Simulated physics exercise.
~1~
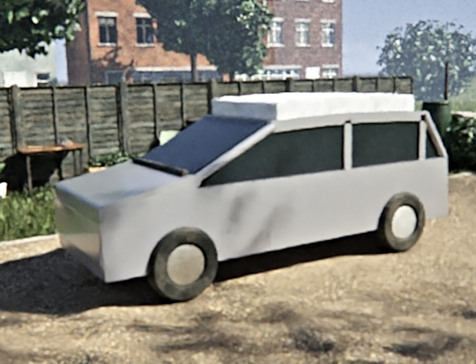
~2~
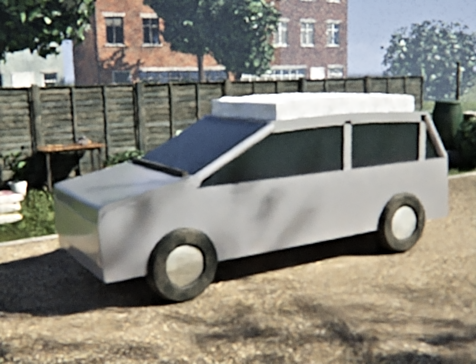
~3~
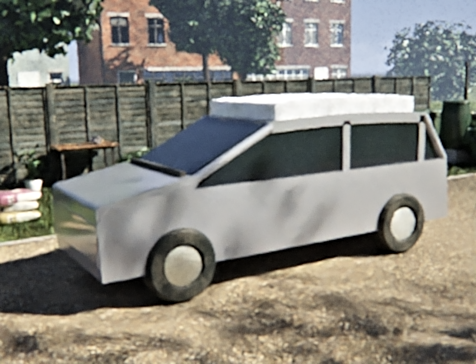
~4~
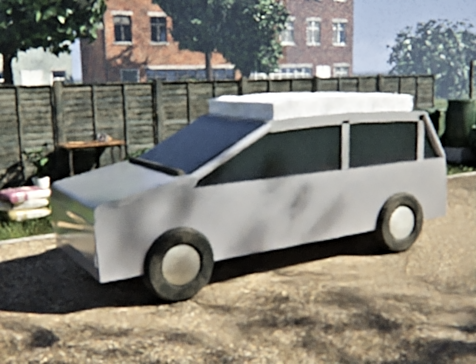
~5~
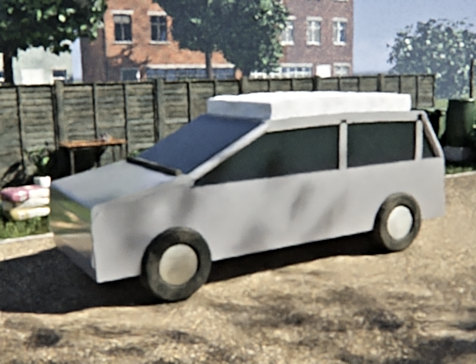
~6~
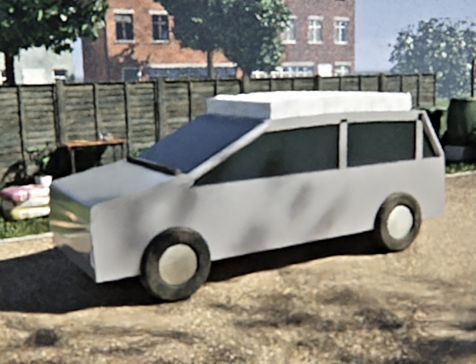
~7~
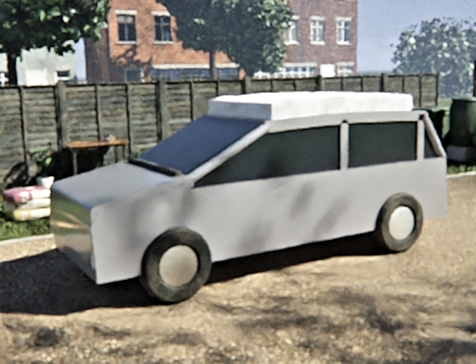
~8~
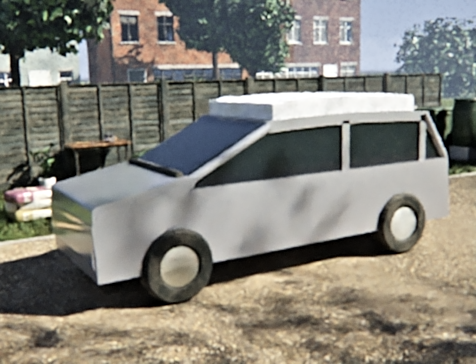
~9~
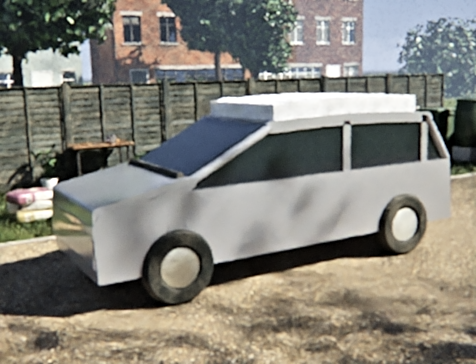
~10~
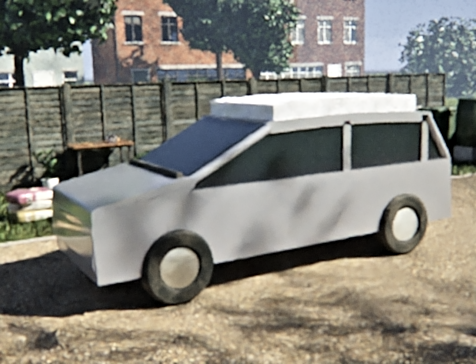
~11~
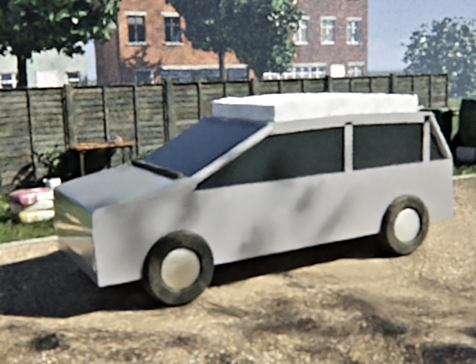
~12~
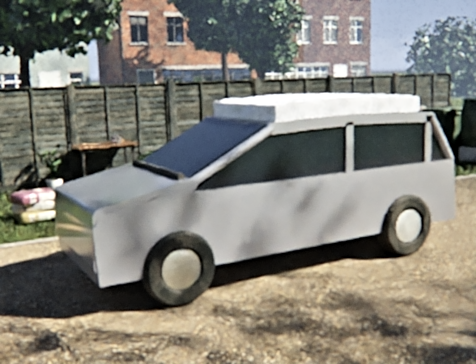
At the start, a plain grey car with dark windows and a thick white slab of snow on its roof is seen from the side, its nose pointing left, on sunlit gravelly ground. Behind it are a wooden fence, trees and brick buildings. The background slips slightly to the right as the view travels with the car, while patches of shade lie across its side. The snow stays put on the roof, with none sliding onto the windscreen or the bonnet. By the end, the whole white slab still sits on top, and the glass and bonnet remain clear.
